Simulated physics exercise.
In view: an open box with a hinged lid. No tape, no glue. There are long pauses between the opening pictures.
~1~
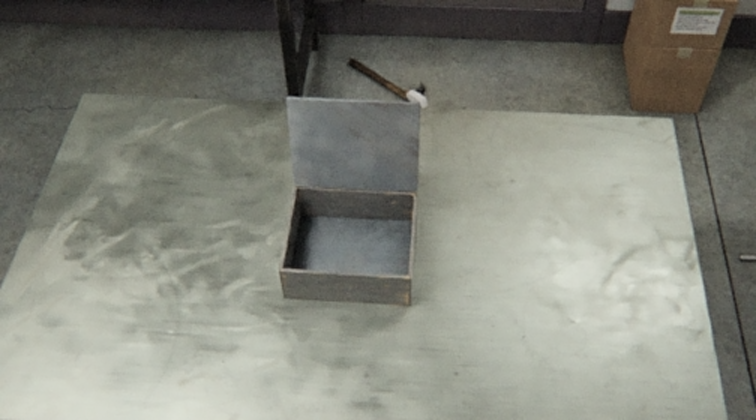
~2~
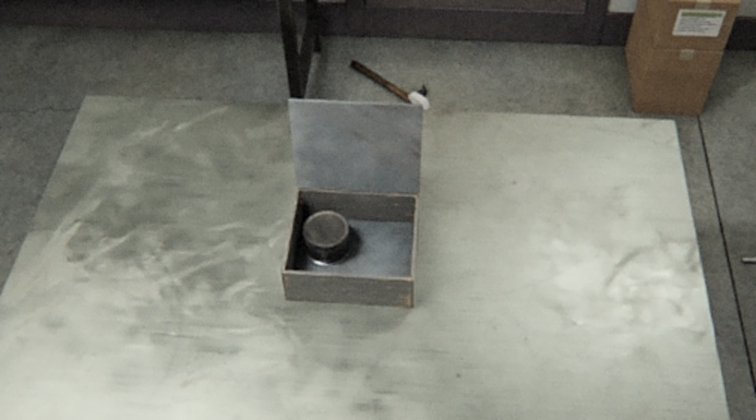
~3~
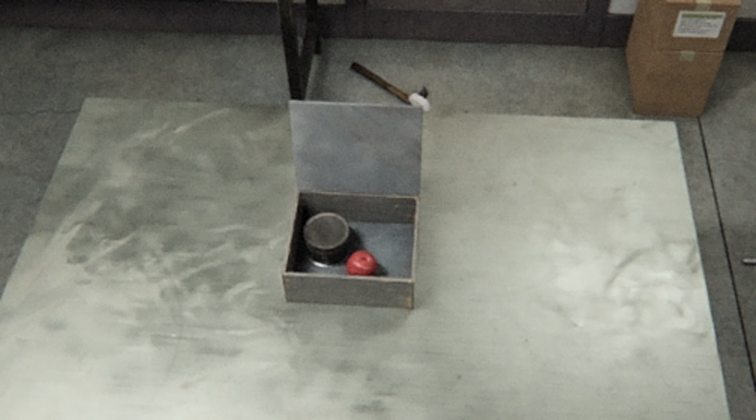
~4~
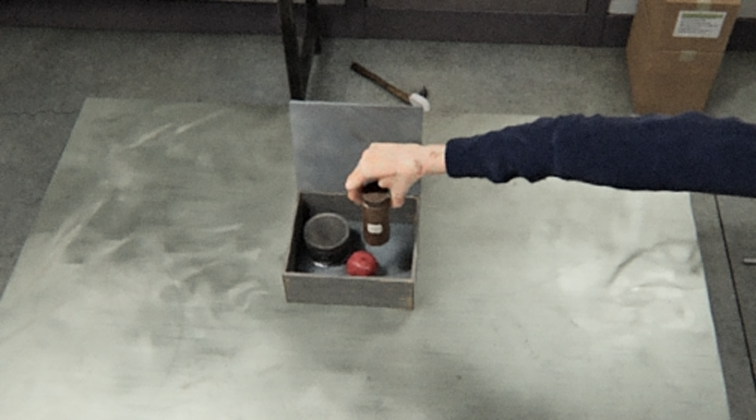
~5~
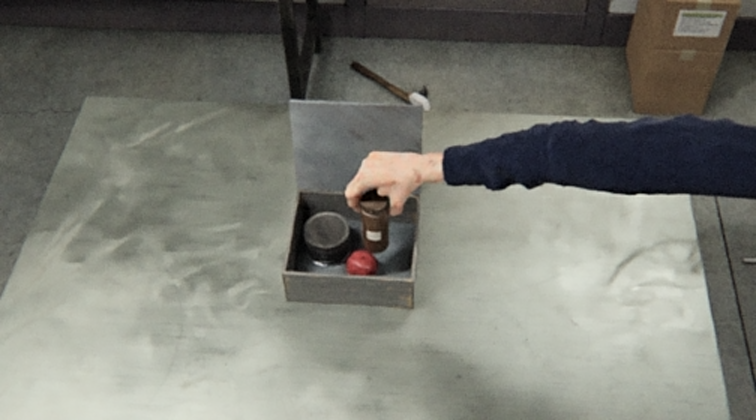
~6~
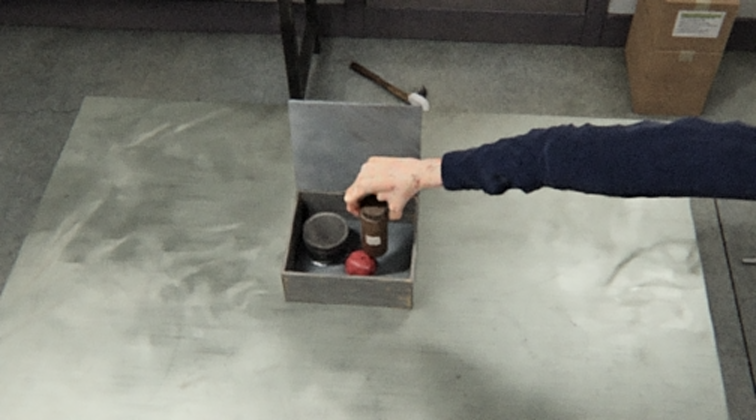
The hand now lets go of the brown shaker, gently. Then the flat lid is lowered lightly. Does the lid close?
In the end the lid closes.
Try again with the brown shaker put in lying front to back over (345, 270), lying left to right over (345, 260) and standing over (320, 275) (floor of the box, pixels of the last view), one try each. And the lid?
First try: It closes; second try: It sits on the rim; third try: It stays ajar.
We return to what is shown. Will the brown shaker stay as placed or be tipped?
It tips.
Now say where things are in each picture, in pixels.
The last thing is not in view yet, in the first frame.
The last thing is not in view yet; black tub (327, 238), in the second frame.
The last thing is not in view yet; black tub (328, 240), in the third frame.
Still above its spot; brown shaker (376, 215); black tub (328, 240), in the fourth frame.
Still above its spot; brown shaker (375, 222); black tub (328, 239), in the fifth frame.
Put in, still held; brown shaker (374, 227); black tub (327, 239), in the sixth frame.
Then, 1.00 s after the last picture, lid starting down; brown shaker on its side near (390, 244); red apple rolled about its own width.
Then, 1.80 s after the last picture, lid 35° above the rim; brown shaker on its side near (390, 244); red apple rolled about its own width.
At rest, lid shut; tipped over in the box, brown shaker; moved from the start, red apple; black tub in place. Seen from the same camera at the end, brown shaker near (390, 244).
